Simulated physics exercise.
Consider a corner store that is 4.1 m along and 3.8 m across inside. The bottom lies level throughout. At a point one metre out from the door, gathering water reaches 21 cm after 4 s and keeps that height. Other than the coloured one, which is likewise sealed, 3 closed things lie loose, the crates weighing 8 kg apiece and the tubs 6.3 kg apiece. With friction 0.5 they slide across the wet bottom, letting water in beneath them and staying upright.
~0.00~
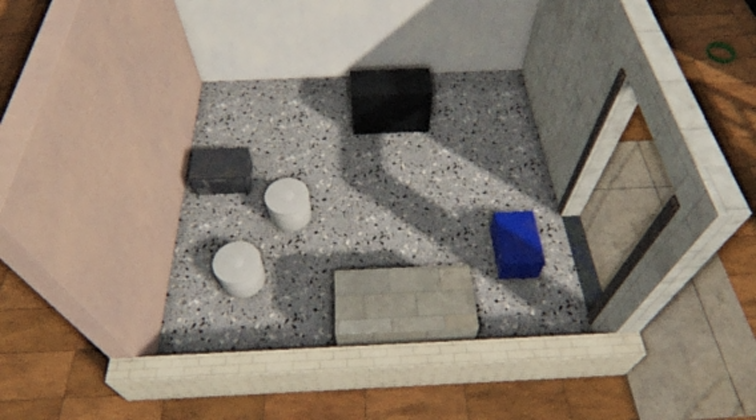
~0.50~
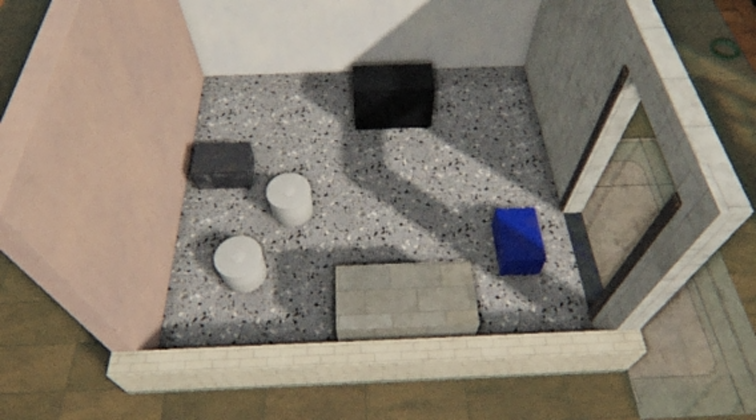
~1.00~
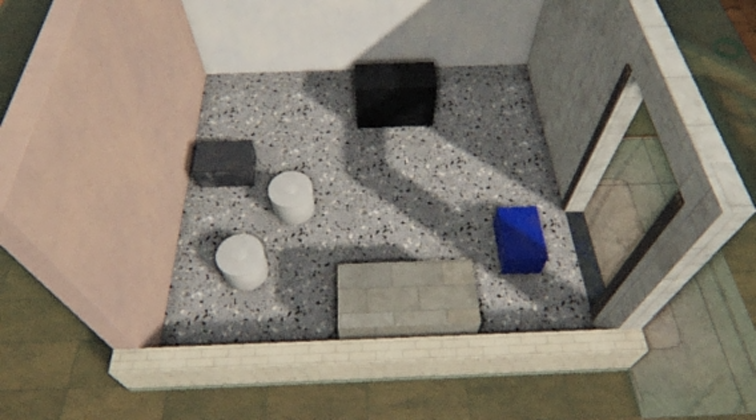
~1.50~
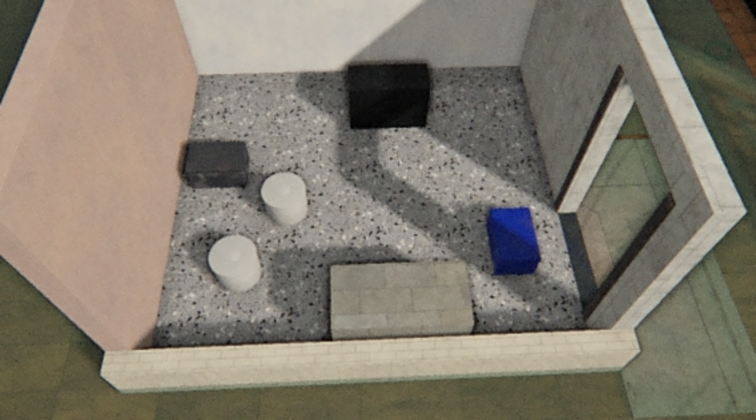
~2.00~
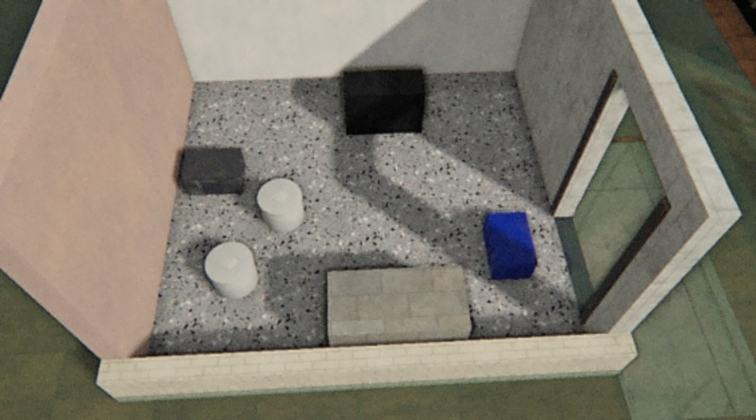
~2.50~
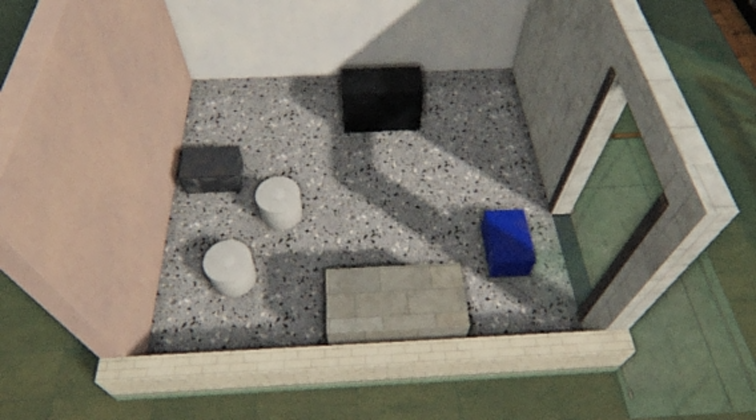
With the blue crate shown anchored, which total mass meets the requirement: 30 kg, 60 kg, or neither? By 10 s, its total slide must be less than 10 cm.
The answer is only 60 kg.
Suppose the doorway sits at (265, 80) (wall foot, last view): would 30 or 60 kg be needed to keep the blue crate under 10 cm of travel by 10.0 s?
For that position, the smaller mass succeeds.
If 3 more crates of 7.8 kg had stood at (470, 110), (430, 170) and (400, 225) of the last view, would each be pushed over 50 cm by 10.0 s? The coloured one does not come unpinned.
First: Beyond the limit; second: Beyond the limit; third: Beyond the limit.
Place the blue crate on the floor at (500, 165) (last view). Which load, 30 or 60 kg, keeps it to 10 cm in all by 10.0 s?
Well, any option works.
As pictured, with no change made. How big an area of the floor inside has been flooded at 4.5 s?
Roughly 4.5 m2.
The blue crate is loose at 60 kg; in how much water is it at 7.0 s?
10 cm, roughly.
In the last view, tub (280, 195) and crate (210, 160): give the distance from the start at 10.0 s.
5 cm, 30 cm.
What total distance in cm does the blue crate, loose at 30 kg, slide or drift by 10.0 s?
About 150 cm altogether.
After 3.5 s the blue crate would be 1 cm from its start with 30 kg and 0 cm from its start with 60 kg; 6 cm of water round it then.
After 4.5 s the blue crate would be 21 cm from its start with 30 kg and 0 cm from its start with 60 kg; 7 cm of water round it then.
After 7.0 s the blue crate would be 128 cm from its start with 30 kg and 0 cm from its start with 60 kg; 10 cm of water round it then.
After 10.0 s the blue crate would be 147 cm from its start with 30 kg and 0 cm from its start with 60 kg; 9 cm of water round it then.
